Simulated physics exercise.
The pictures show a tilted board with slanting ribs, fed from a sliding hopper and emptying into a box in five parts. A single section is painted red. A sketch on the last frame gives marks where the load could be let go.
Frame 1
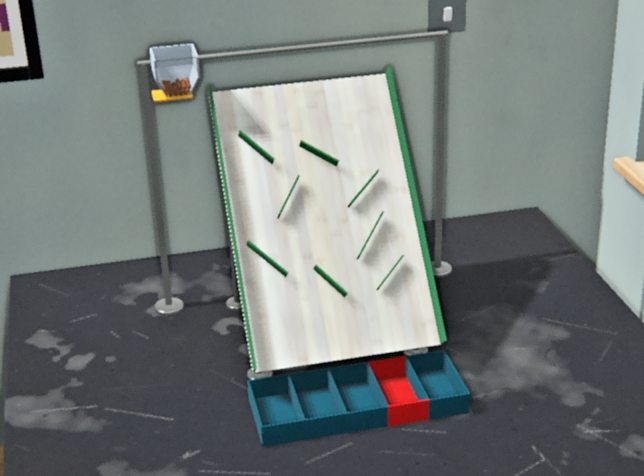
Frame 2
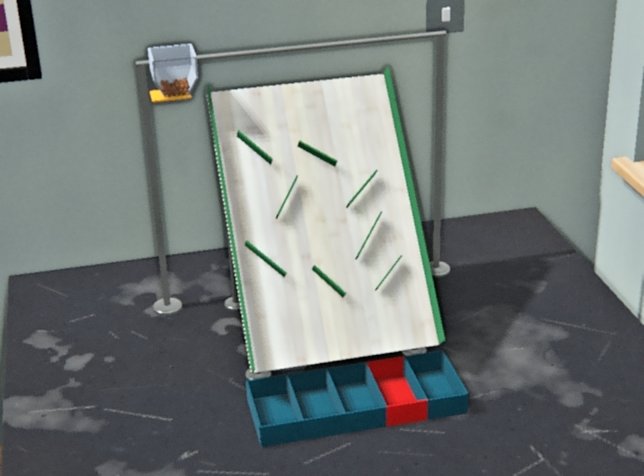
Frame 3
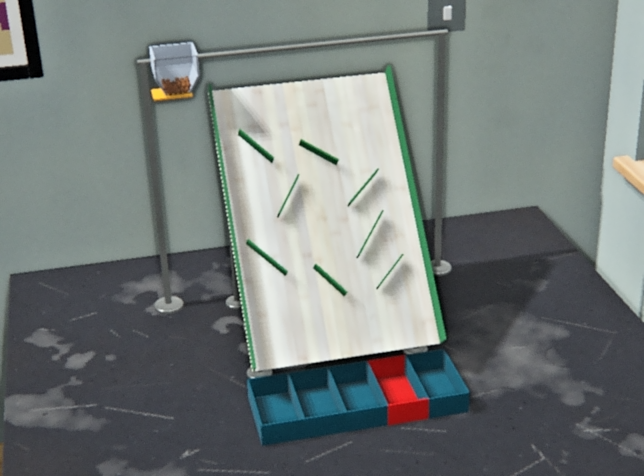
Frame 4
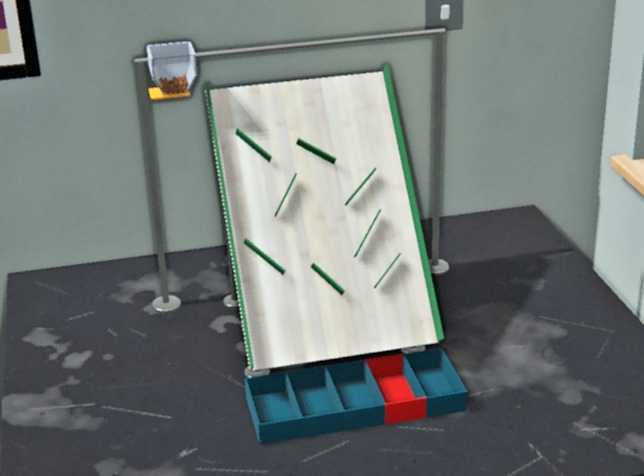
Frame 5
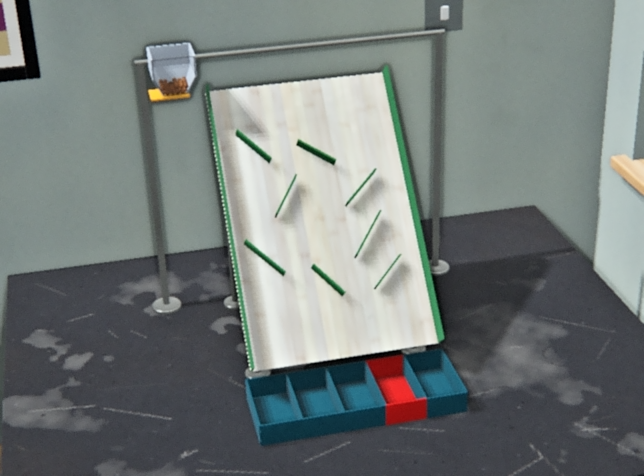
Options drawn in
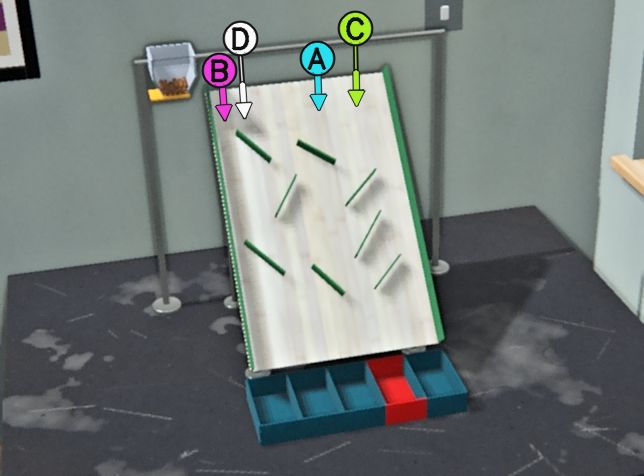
In a grey-walled room with a dark, scuffed floor, seen from slightly above, a pale wooden board with green edges leans back. Eight slanting green ribs cross it, a clear hopper of brown pieces sits on a grey rail at upper left, and a five-part teal box below has one red section, second from right. Nothing visibly moves apart from a very faint jitter of the view.
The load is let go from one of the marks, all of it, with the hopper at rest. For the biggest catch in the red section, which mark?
The answer is mark A.
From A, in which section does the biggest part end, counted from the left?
The fourth.
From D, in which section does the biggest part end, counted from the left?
The third from the left.
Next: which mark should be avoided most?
B it is.
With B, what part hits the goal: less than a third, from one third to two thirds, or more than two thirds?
Less than a third.
On the marked copy, mark A meets the board at (318, 104); mark B meets the board at (224, 114); mark C meets the board at (356, 100); mark D meets the board at (244, 112).
Choosing A, most in the red section, a small part in other sections, a small part outside the box.
Choosing B, a small part in the red section, about half in other sections, a stray few held on the board, about a third outside the box.
Choosing C, about a third in the red section, about a quarter in other sections, about half outside the box.
Choosing D, about a quarter in the red section, about two thirds in other sections, a small part outside the box.
